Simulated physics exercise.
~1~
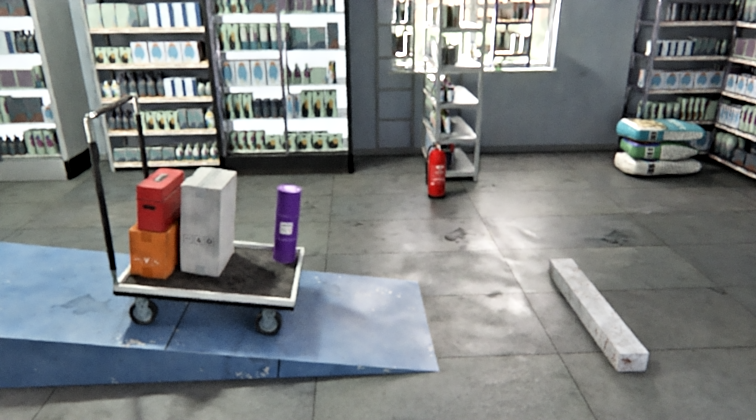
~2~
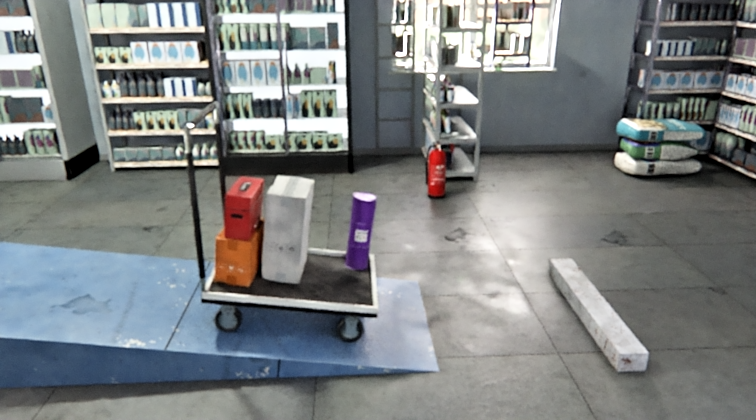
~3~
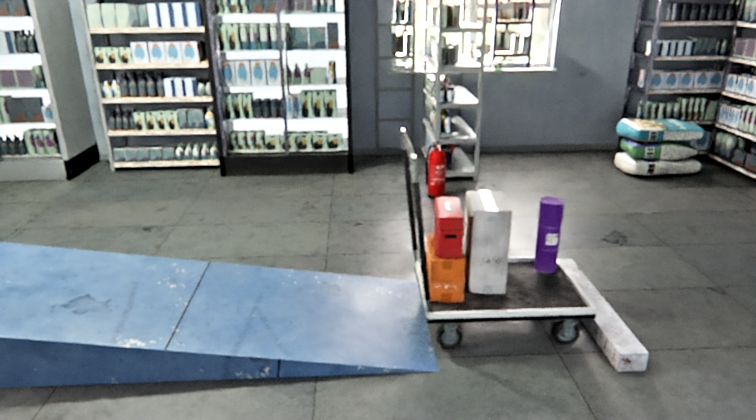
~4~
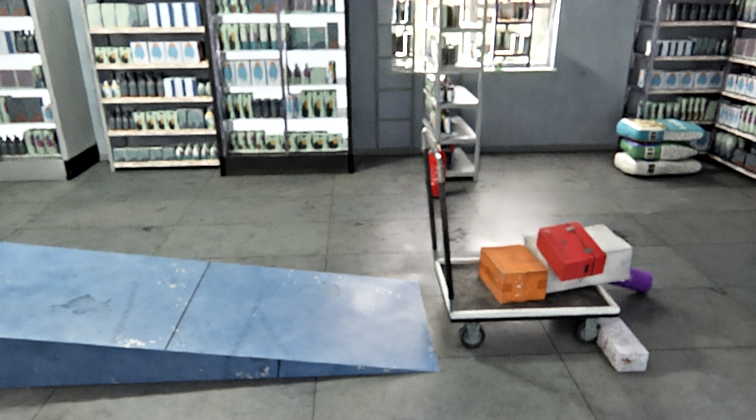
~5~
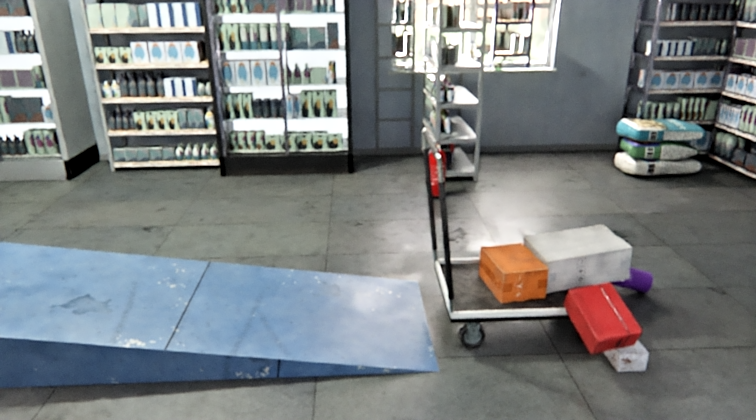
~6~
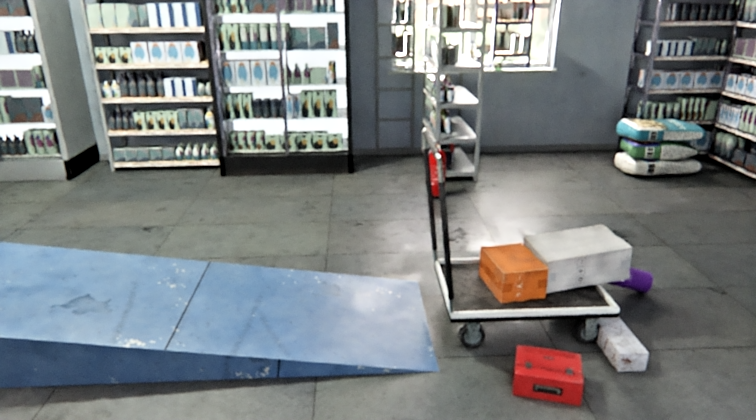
In this clip, a trolley carrying a red toolbox, orange box, white box and purple canister rolls right down a blue ramp to a kerb, where the load topples; the canister and toolbox end on the floor, while the orange and white boxes lie tipped on the trolley.
